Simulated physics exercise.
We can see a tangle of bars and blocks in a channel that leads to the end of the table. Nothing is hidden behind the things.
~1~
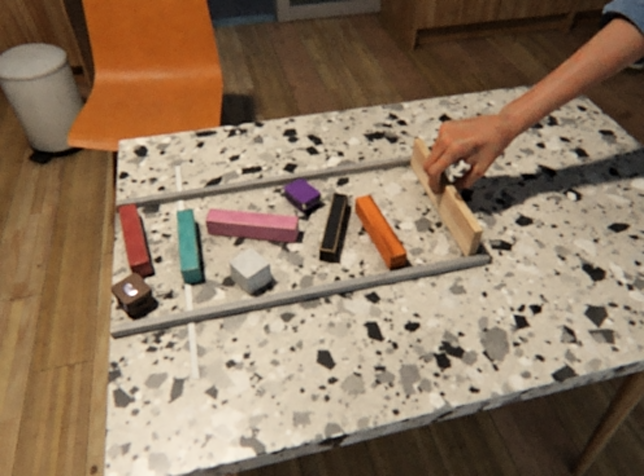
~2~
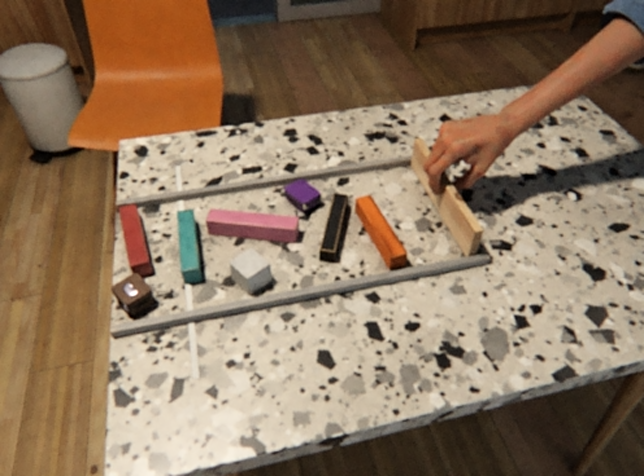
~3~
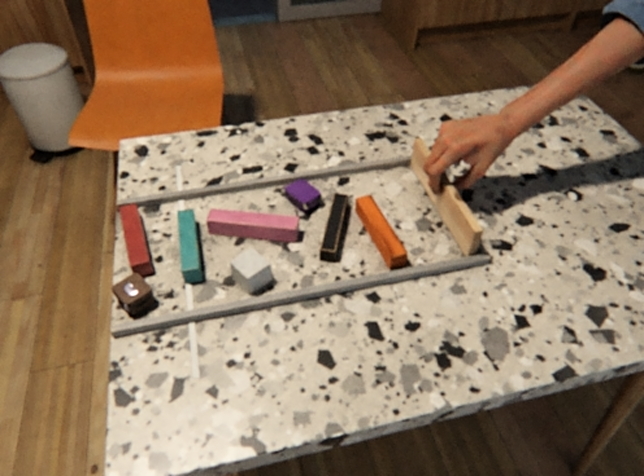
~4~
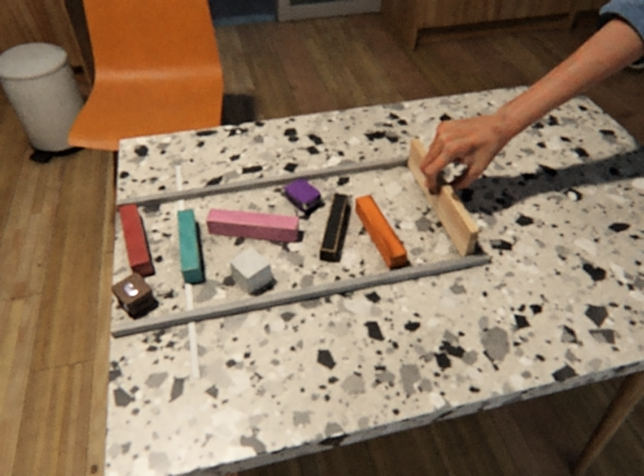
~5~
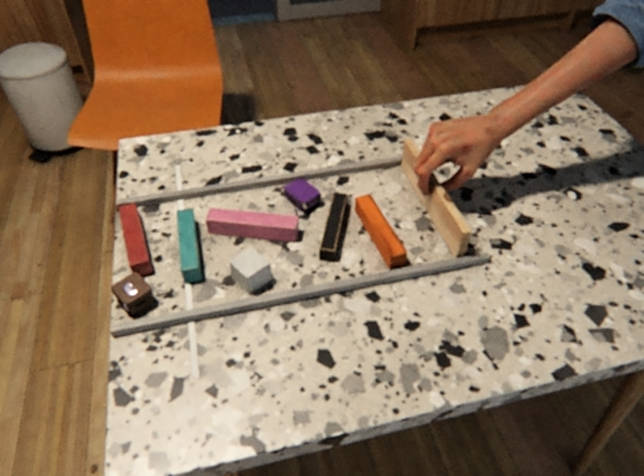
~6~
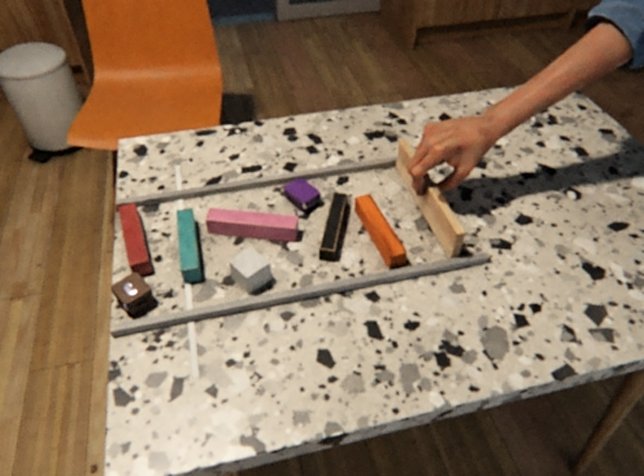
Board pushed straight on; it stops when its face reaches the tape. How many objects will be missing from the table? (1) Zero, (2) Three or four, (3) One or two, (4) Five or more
Option 3: One or two.
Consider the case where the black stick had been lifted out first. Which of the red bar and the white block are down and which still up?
The red bar would go down, and the white block would remain on top.
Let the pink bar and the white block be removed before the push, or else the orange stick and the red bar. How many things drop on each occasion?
You'd count 0 the first time and 0 the second time.
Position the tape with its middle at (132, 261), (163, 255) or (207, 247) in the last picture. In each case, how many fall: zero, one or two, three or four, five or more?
Result per tape, as listed: More than four; either three or four; no fall at all.
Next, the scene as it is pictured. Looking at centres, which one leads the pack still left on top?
That would be the brown case.
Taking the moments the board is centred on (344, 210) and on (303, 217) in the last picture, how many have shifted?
By then 3, and 5.
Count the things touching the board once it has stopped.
It's touching 2 at the end.
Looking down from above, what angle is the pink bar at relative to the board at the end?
About 0 degrees.
Soon after, none off yet; red bar at rest near (134, 238); brown case at rest near (134, 295); turquoise bar at rest near (188, 244).
Then, none off yet; red bar at rest near (134, 238); brown case at rest near (134, 295); turquoise bar moved a little near (170, 248).
At rest, the number that fall off is one or two; fallen, red bar.
